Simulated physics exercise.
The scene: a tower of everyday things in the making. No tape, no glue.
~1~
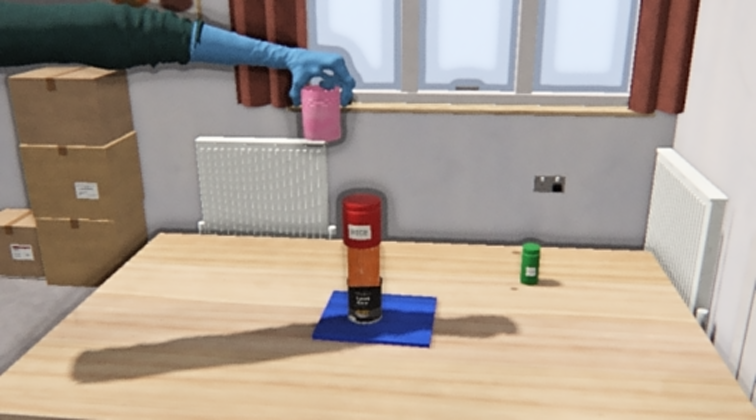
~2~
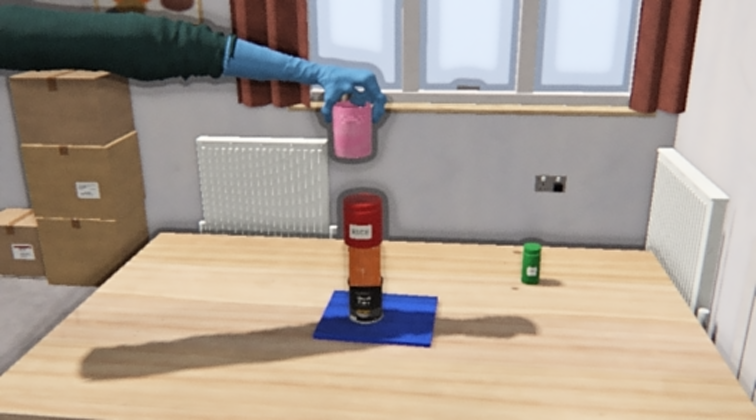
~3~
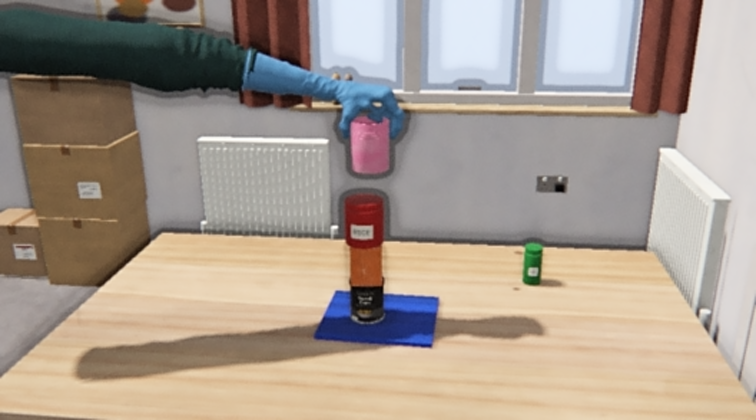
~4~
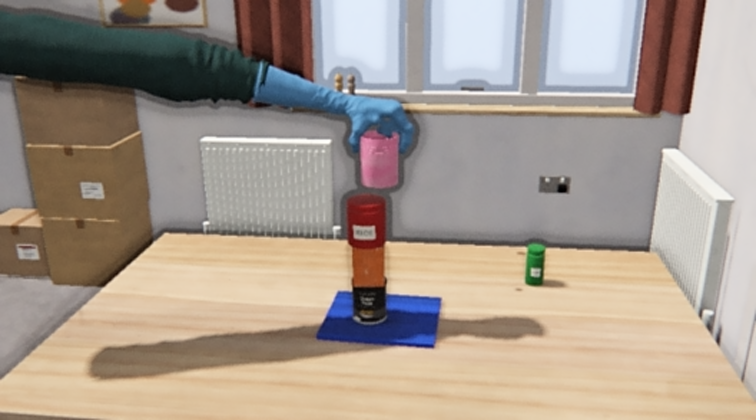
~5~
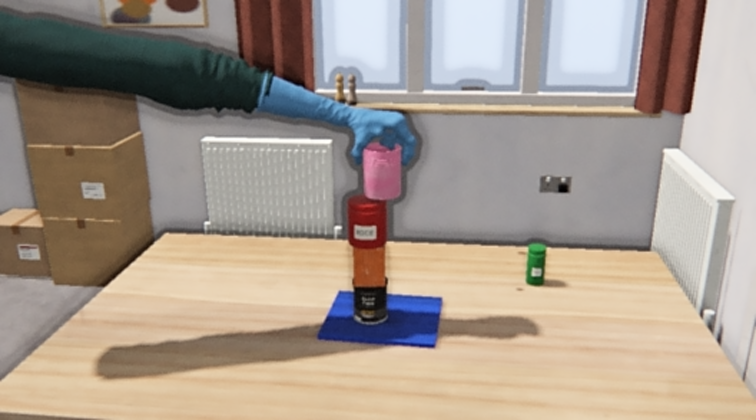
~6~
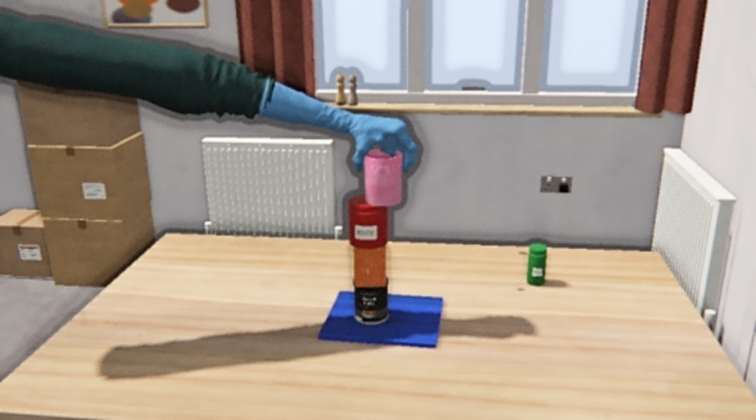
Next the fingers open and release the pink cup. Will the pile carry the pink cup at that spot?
As it turns out, it stays up.
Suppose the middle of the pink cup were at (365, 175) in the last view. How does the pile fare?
Then it stays up.
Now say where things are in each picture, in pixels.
In the first picture, still above its spot; pink cup (321, 113); green shaker (530, 264).
In the second picture, still above its spot; pink cup (352, 129); black pot (366, 297).
In the third picture, still above its spot; pink cup (370, 145); red jar (364, 221).
In the fourth picture, still above its spot; pink cup (379, 159); blue board (382, 318).
In the fifth picture, still above its spot; pink cup (382, 171); orange block (370, 261).
In the sixth picture, set down, still held; pink cup (383, 177); green shaker (537, 265).
Then, 0.80 s on from there, no change.
Then, 2.00 s on from there, pink cup resting near (383, 178).
In the end, all 6 unmoved. At the end, from the last picture's camera, pink cup near (383, 178). The pile holds.
